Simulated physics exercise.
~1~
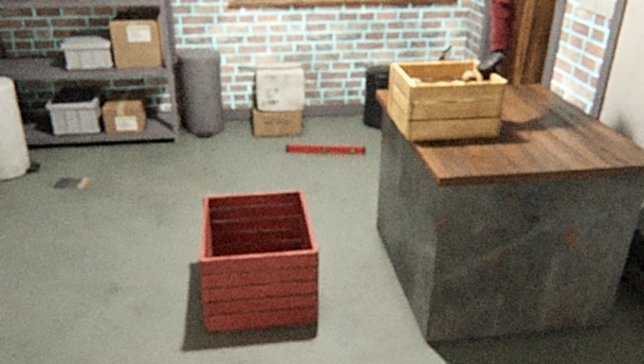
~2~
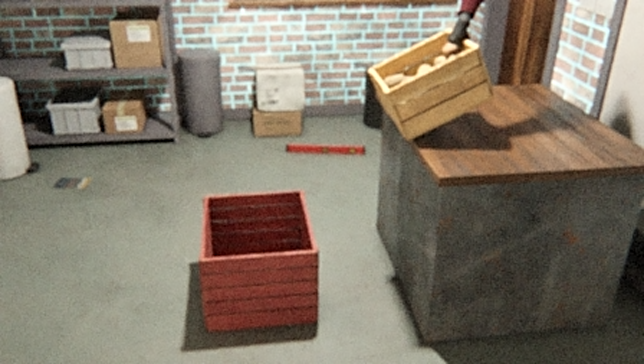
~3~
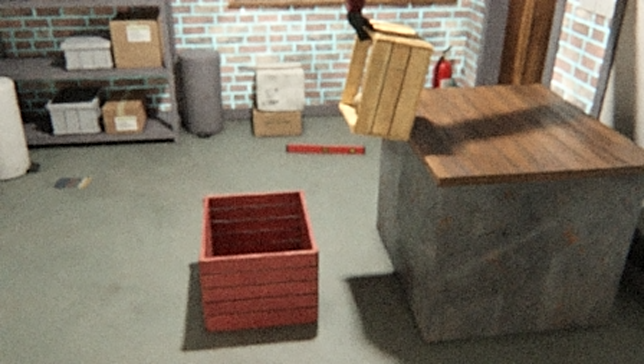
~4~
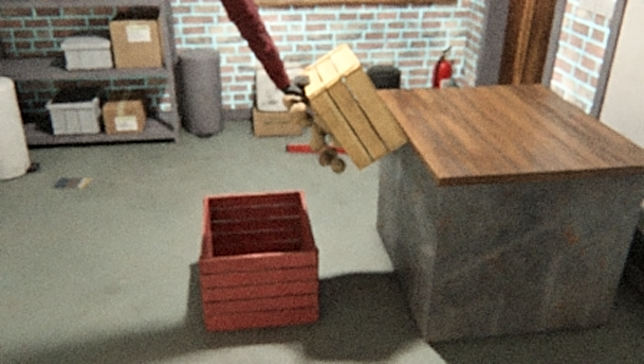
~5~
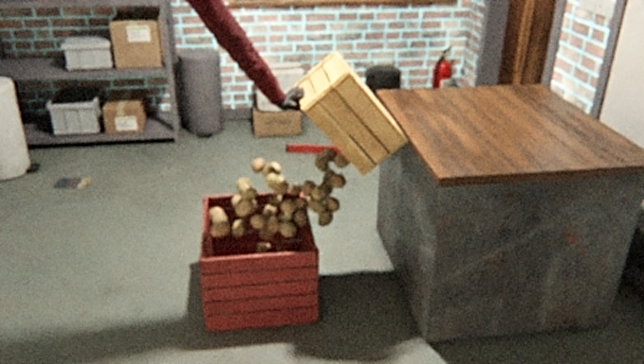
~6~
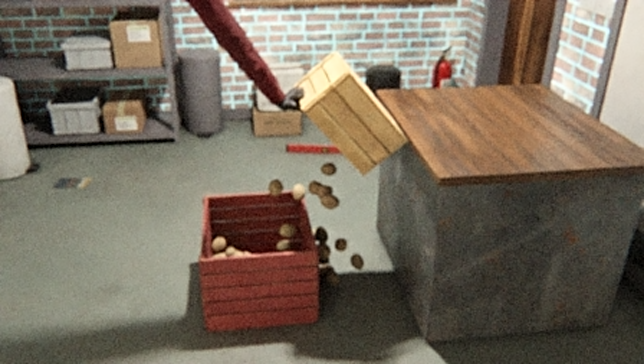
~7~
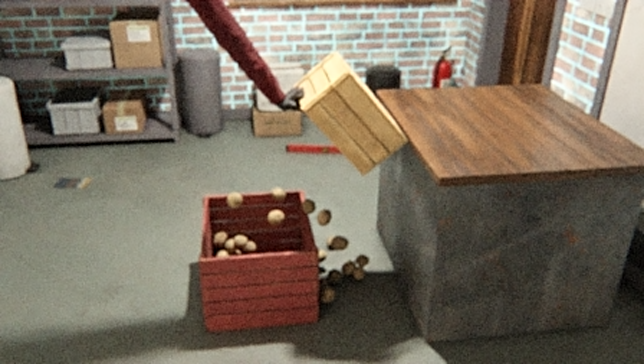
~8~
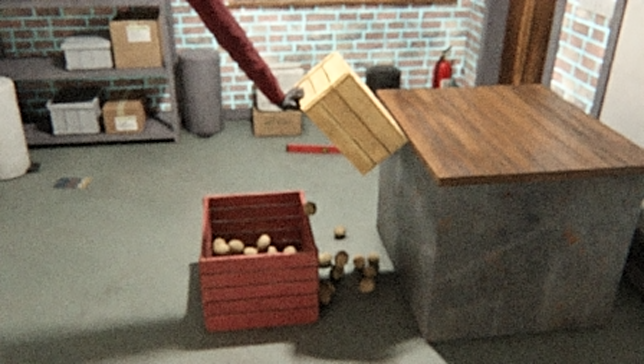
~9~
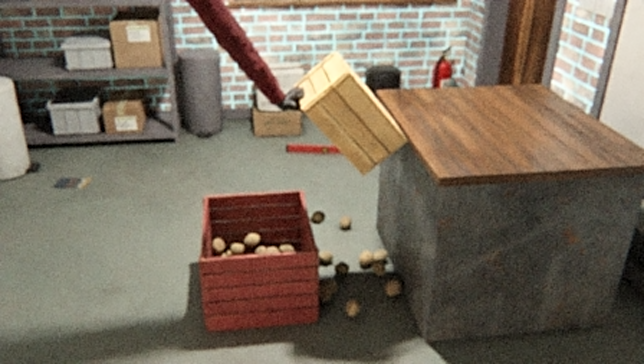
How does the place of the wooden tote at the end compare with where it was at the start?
At the start the wooden tote sits upright on the left part of the bench top, and at the end it is farther left, held tipped over just past the bench's left edge.
